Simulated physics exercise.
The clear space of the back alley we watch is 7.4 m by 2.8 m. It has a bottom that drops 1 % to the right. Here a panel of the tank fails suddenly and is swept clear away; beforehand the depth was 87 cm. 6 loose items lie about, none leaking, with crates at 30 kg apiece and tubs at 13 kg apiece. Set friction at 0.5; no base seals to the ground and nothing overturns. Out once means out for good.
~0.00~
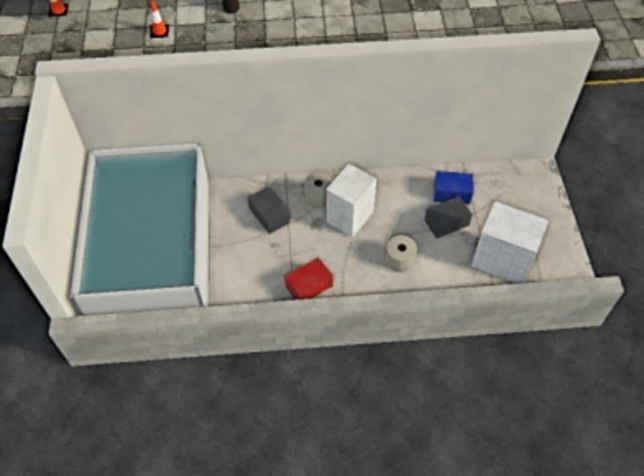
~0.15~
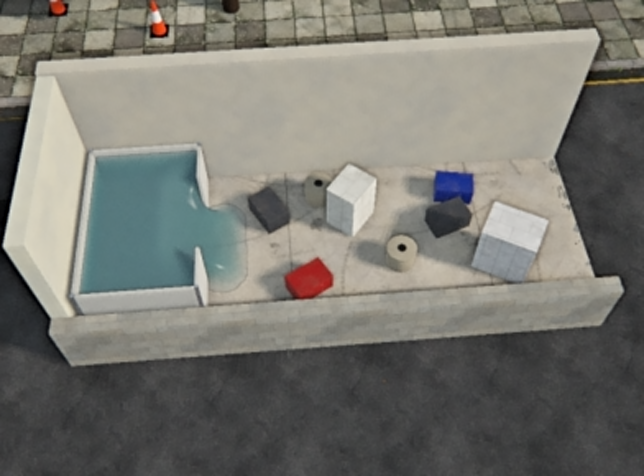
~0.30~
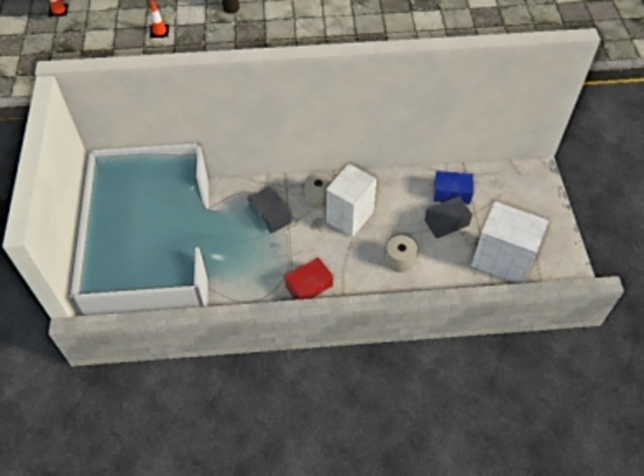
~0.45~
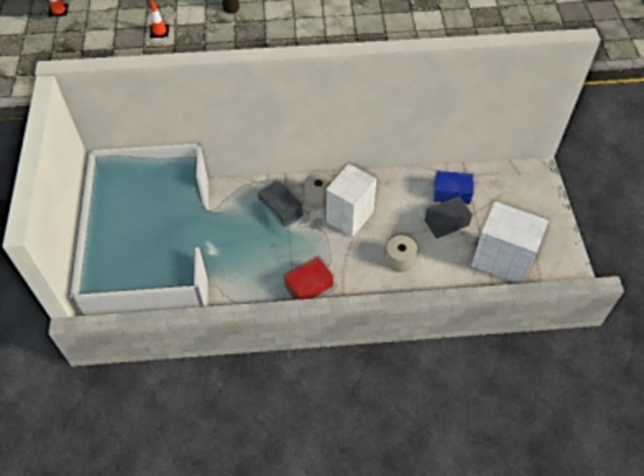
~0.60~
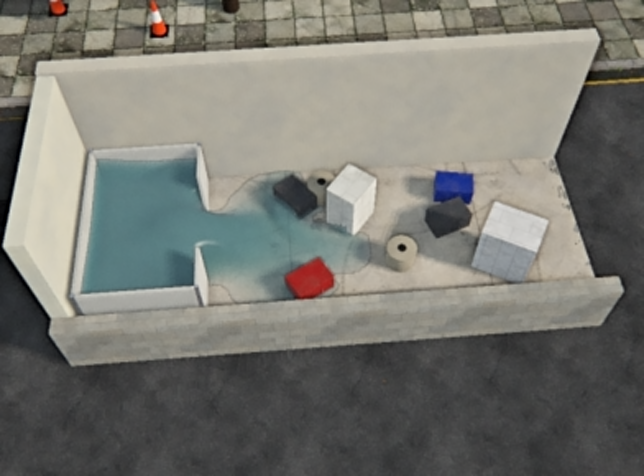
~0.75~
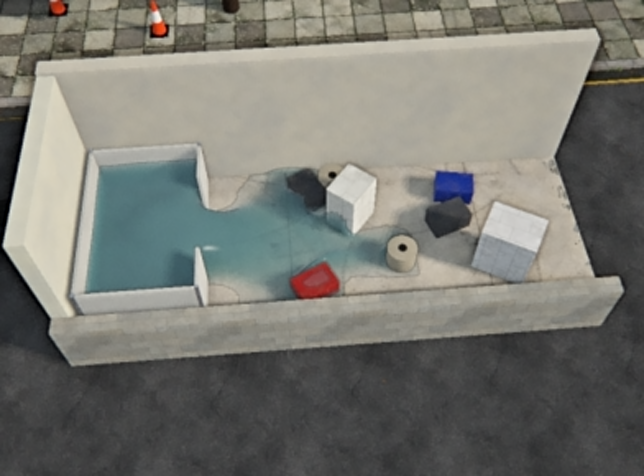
Water bursting through the right side of a tank in a walled alley, spreading rightward and shifting a dark grey block.
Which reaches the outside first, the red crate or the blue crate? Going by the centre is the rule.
The blue one.
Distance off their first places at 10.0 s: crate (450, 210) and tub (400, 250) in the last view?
Log: Item 1 washed out, item 2 150 cm.
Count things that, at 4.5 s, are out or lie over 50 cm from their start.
6.
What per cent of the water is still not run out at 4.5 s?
About 78 in a hundred parts of the water.
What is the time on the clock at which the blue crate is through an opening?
Exit time: About 3.0 s.
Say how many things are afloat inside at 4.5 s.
By my count, 3.
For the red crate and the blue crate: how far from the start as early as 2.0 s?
Roughly 250 and 30 cm.
After 2.0 s the red crate is near (467, 279), 2.3 m from its start, afloat; the blue crate is near (473, 181), 0.3 m from its start, aground; 0 of 6 are out; 4 afloat.
After 4.5 s the red crate is near (431, 167), 2.8 m from its start, afloat; the blue crate has gone out (at 3.2 s); 2 of 6 are out; 3 afloat.
After 7.0 s the red crate is near (402, 182), 2.3 m from its start, aground; the blue crate has gone out (at 3.2 s); 3 of 6 are out; 1 afloat.
After 10.0 s the red crate is near (397, 173), 2.4 m from its start, aground; the blue crate has gone out (at 3.2 s); 3 of 6 are out; 0 afloat.
